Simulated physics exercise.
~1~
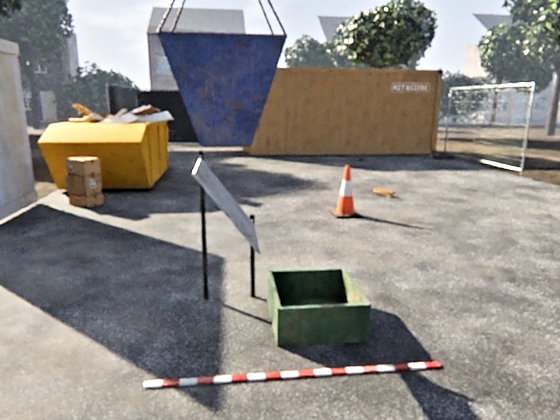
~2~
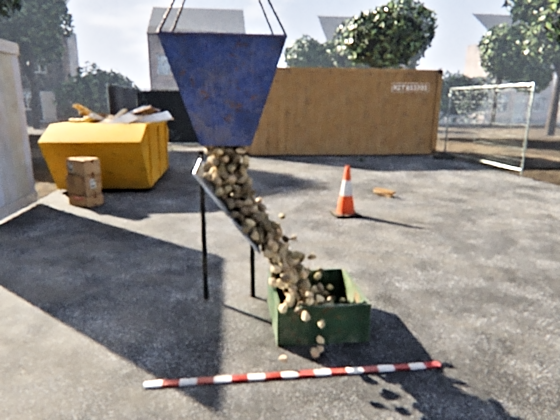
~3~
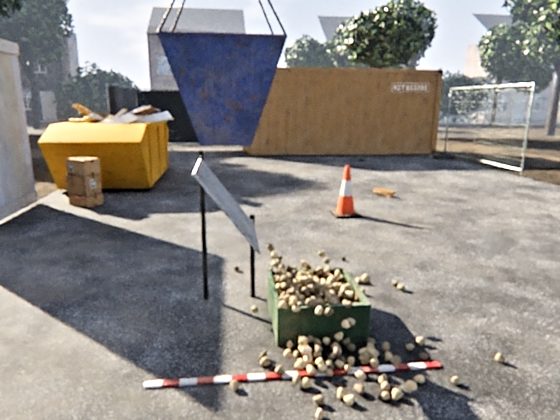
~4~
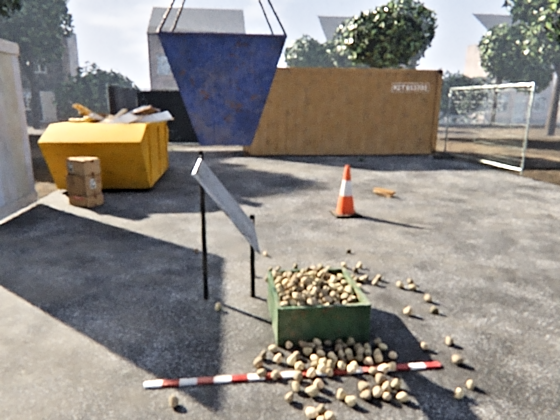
The clip shows a blue skip hanging above a sloping metal chute in a paved yard, releasing rounded stones that slide down into a green bin. The bin ends up heaped full, with other stones scattered on the ground around it and by a red and white pole.
